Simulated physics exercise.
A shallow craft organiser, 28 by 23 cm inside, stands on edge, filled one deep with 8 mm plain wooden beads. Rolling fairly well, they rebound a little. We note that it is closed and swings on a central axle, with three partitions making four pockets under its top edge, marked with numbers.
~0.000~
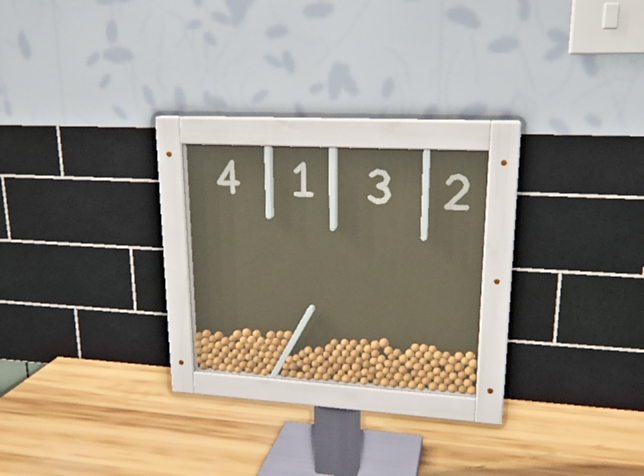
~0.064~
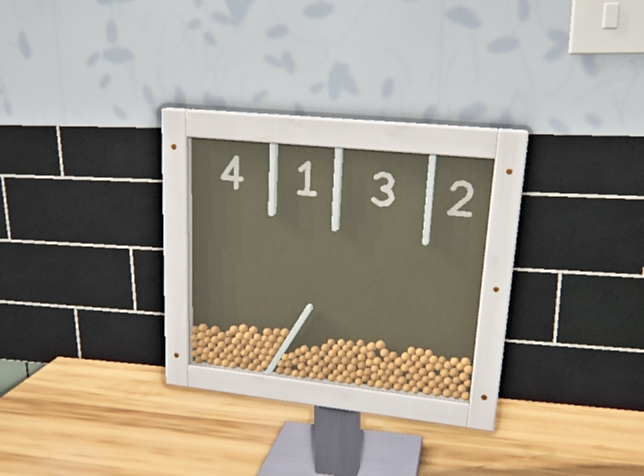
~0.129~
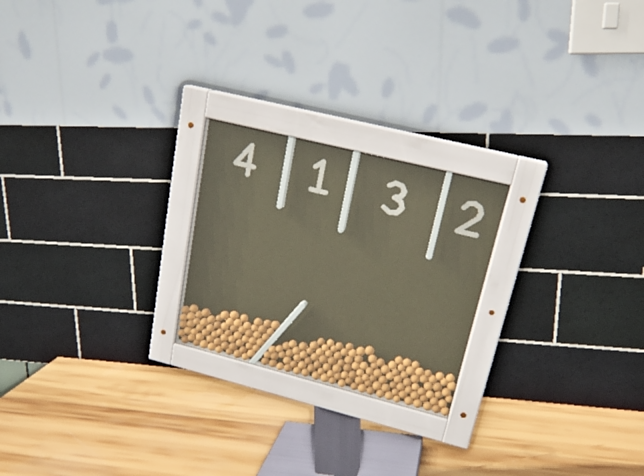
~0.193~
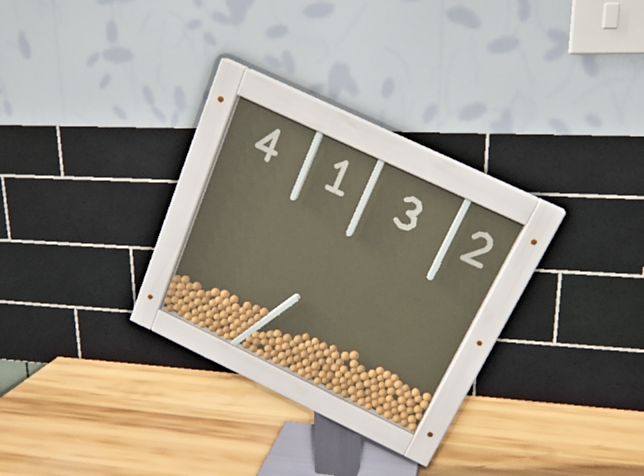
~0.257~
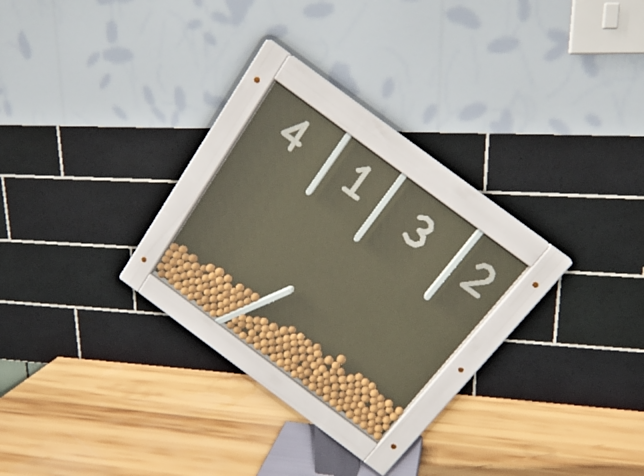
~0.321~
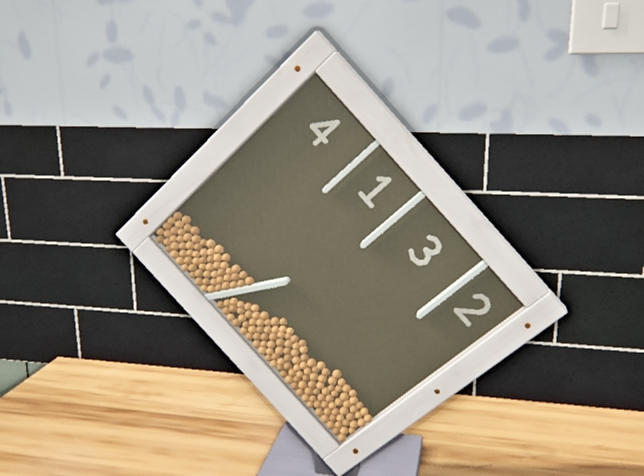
A white-framed case holding small wooden beads and numbered pockets turns steadily clockwise on its stand above a wooden counter.
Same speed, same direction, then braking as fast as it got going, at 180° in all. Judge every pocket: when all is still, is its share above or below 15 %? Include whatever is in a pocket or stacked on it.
Pocket 1 above, pocket 2 above, pocket 3 above, pocket 4 below 15 %.
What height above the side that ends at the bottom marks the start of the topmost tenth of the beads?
It comes to around 9 cm.
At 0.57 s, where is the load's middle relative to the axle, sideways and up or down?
The middle sits about 8 centimetres left and 3 centimetres below the axle.
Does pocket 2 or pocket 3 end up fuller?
That would be pocket 2.
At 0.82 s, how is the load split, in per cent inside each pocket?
Pocket 1: 15; pocket 2: 30; pocket 3: 10; pocket 4: 0.
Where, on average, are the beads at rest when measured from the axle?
7 cm left, 8 cm below.
After 0.57 s it has turned 93°, the beads' middle is 8 cm left of and 3 cm below the axle; inside pockets, nothing yet.
After 0.82 s it has turned 140°, the beads' middle is 4 cm left of and 8 cm below the axle; inside pockets, no. 1, 15 %, no. 2, 30 %, no. 3, 10 %.
After 1.10 s it has turned 180°, the beads' middle is 7 cm left of and 7 cm below the axle; inside pockets, no. 1, 20 %, no. 2, 35 %, no. 3, 20 %.
All still by 2.1 s, no. 1, 20 %, no. 2, 50 %, no. 3, 30 %, no. 4, 0 %.
